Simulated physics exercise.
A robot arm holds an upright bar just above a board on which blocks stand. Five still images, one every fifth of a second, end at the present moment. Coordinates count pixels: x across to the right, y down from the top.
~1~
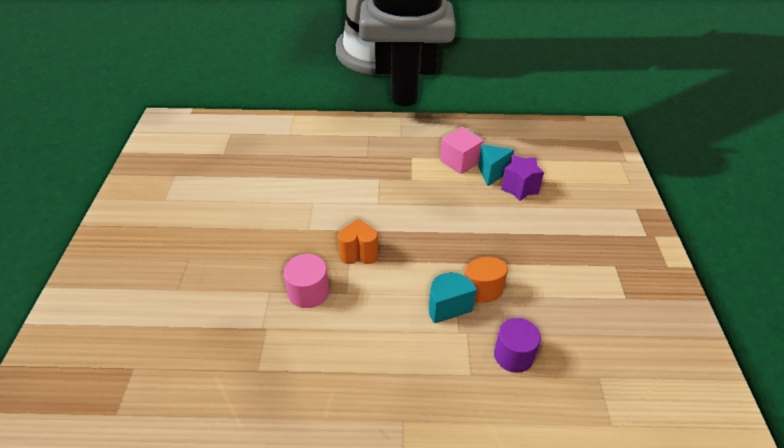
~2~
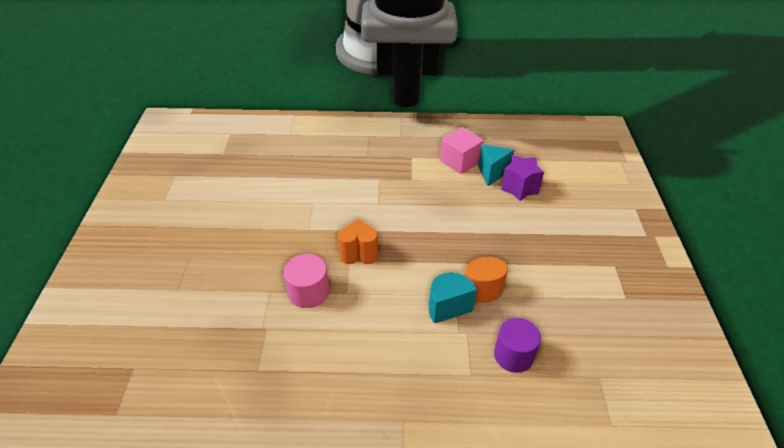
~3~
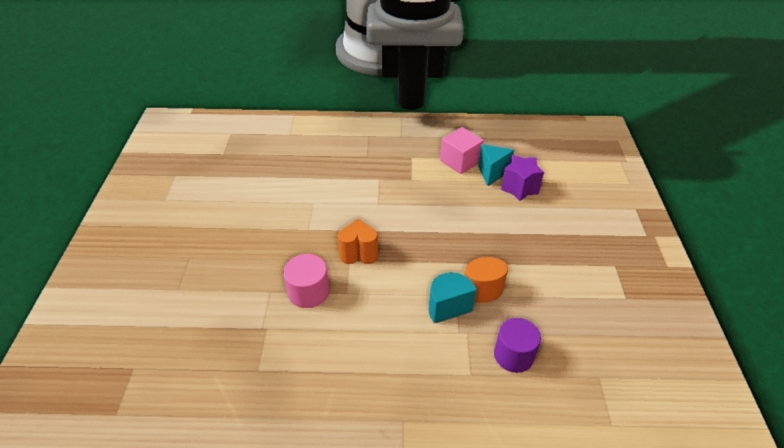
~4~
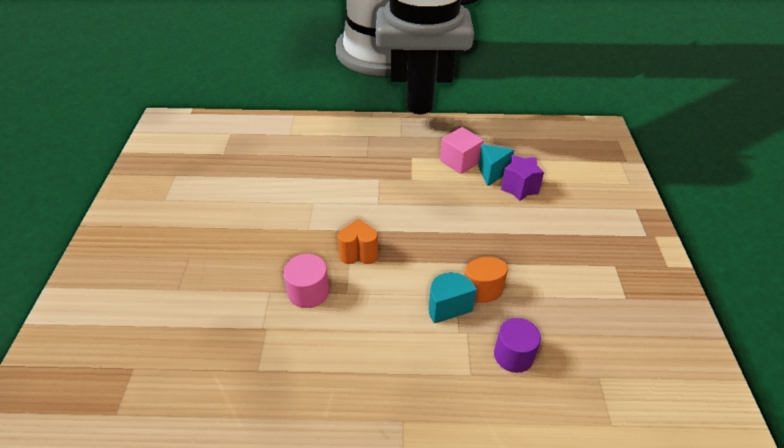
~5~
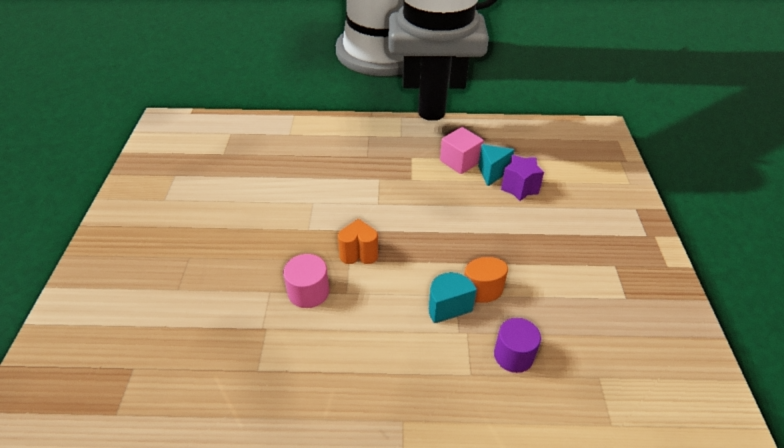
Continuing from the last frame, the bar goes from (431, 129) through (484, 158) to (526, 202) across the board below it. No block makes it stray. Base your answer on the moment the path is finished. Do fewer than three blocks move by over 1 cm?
It seems not.
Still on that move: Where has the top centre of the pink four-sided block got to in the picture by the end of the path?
It comes to (473, 155).
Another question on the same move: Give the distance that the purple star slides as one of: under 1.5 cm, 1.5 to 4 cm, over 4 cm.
The over 4 cm band.
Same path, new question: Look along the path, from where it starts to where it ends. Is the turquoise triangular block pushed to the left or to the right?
It moves over to the right.
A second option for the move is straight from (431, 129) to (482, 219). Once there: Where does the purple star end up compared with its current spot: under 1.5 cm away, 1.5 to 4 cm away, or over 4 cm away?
My estimate: In the 1.5 to 4 cm range.
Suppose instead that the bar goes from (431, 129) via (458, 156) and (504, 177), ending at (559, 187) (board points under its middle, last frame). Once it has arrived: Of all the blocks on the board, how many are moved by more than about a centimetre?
Total moved: Three or more.
The first path, step by step. One third of the way, bar (470, 132); pink four-sided block (467, 145), turned 30° clockwise; turquoise triangular block (500, 158), turned 25° anticlockwise.
Two thirds of the way, bar (502, 156); pink four-sided block (473, 155), turned 100° clockwise; turquoise triangular block (497, 170), turned 35° anticlockwise; purple star (529, 167), turned 15° anticlockwise.
At the end, bar (529, 186); pink four-sided block (473, 155), turned 100° clockwise; turquoise triangular block (505, 183), turned 55° clockwise; purple star (561, 188), turned 75° anticlockwise.
